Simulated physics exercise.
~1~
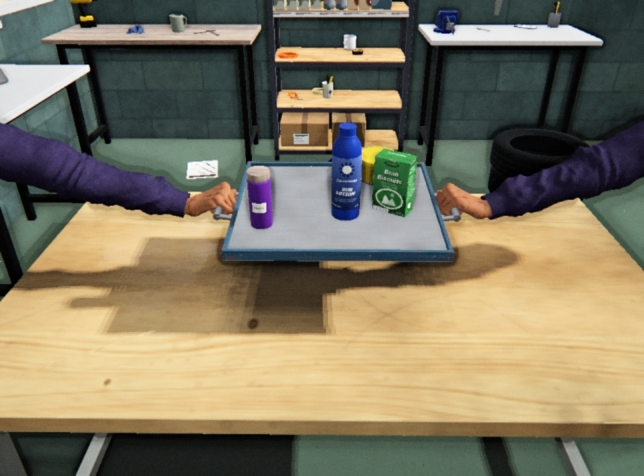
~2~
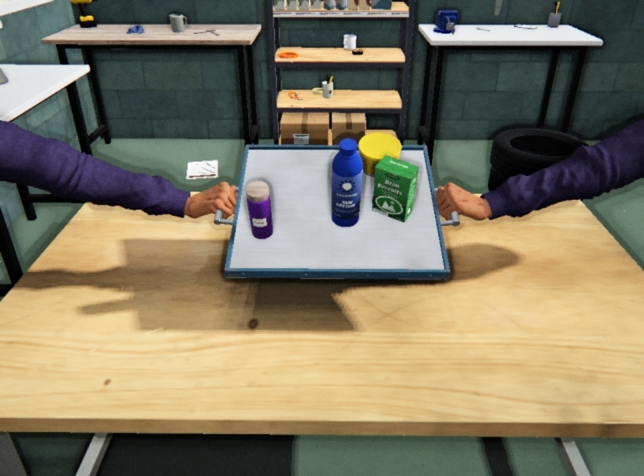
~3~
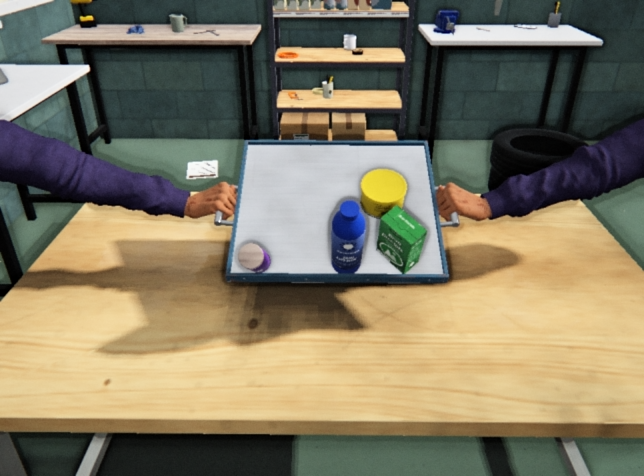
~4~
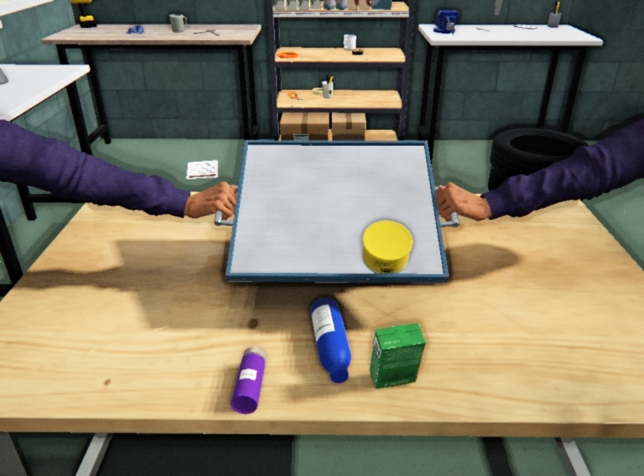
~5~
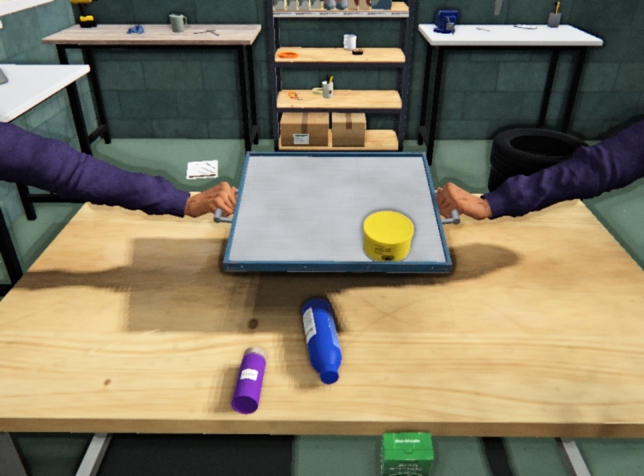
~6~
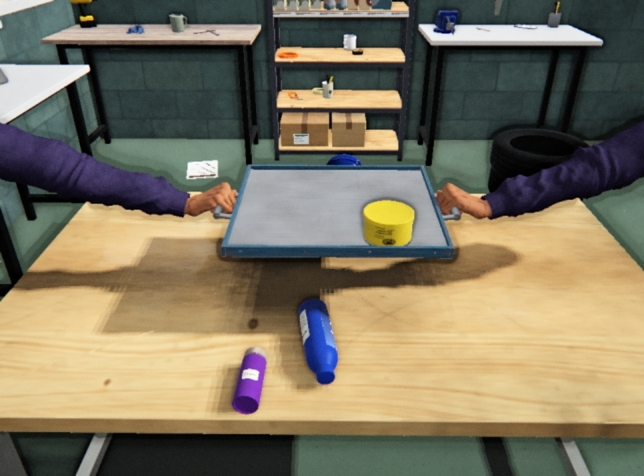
A hand-held tray tips forward, spilling three items, then levels with the yellow tub aboard.
